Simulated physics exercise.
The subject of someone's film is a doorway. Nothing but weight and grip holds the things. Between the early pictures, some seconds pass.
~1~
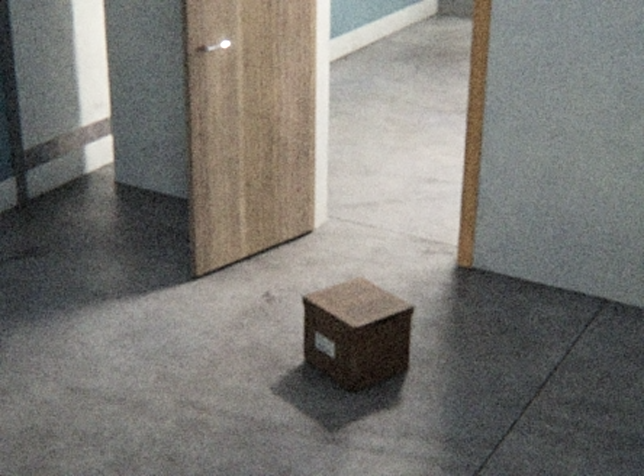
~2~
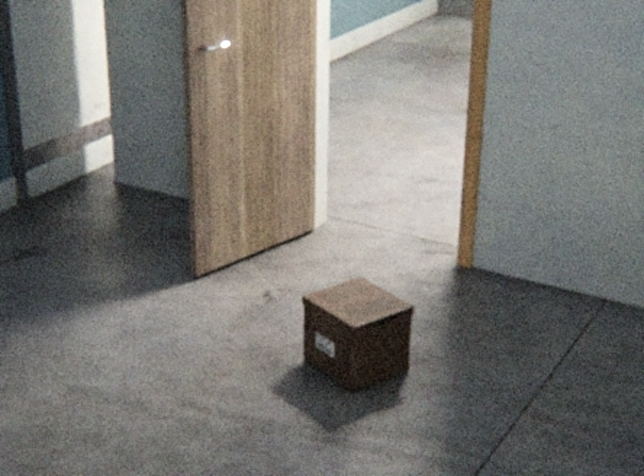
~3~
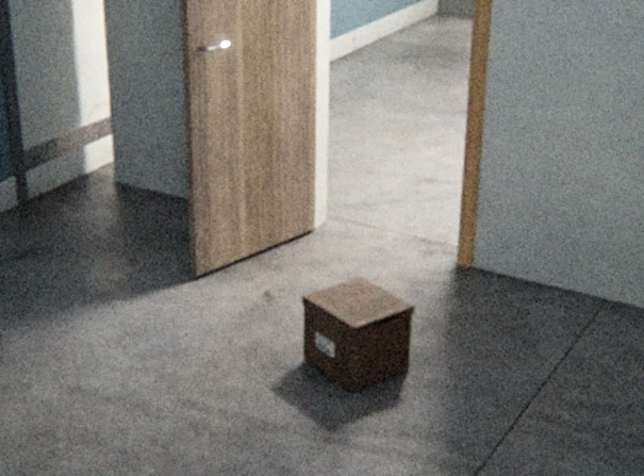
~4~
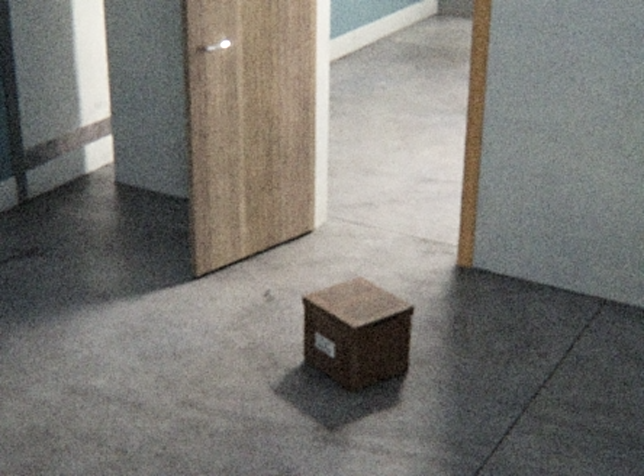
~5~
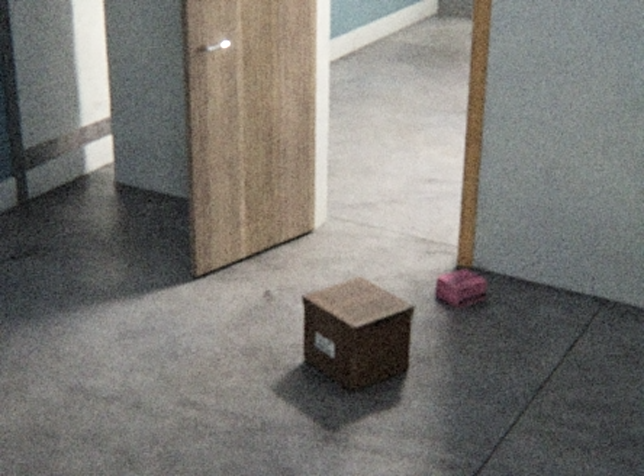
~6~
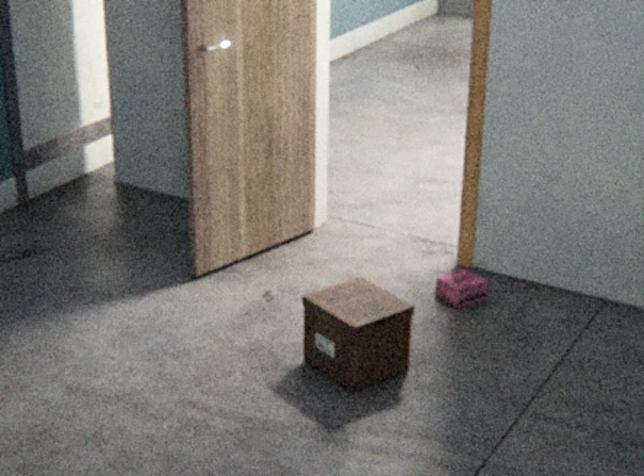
A wide open door and a brown box stay still, then a pink box appears.
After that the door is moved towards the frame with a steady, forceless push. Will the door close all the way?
Yes.
Then, 0.80 s past the last view, door at 70°.
Then, 1.30 s past the last view, door at 27°.
Finally, door at 0°; both still in place. Final places as the last picture's camera would see them, pink box near (461, 288).
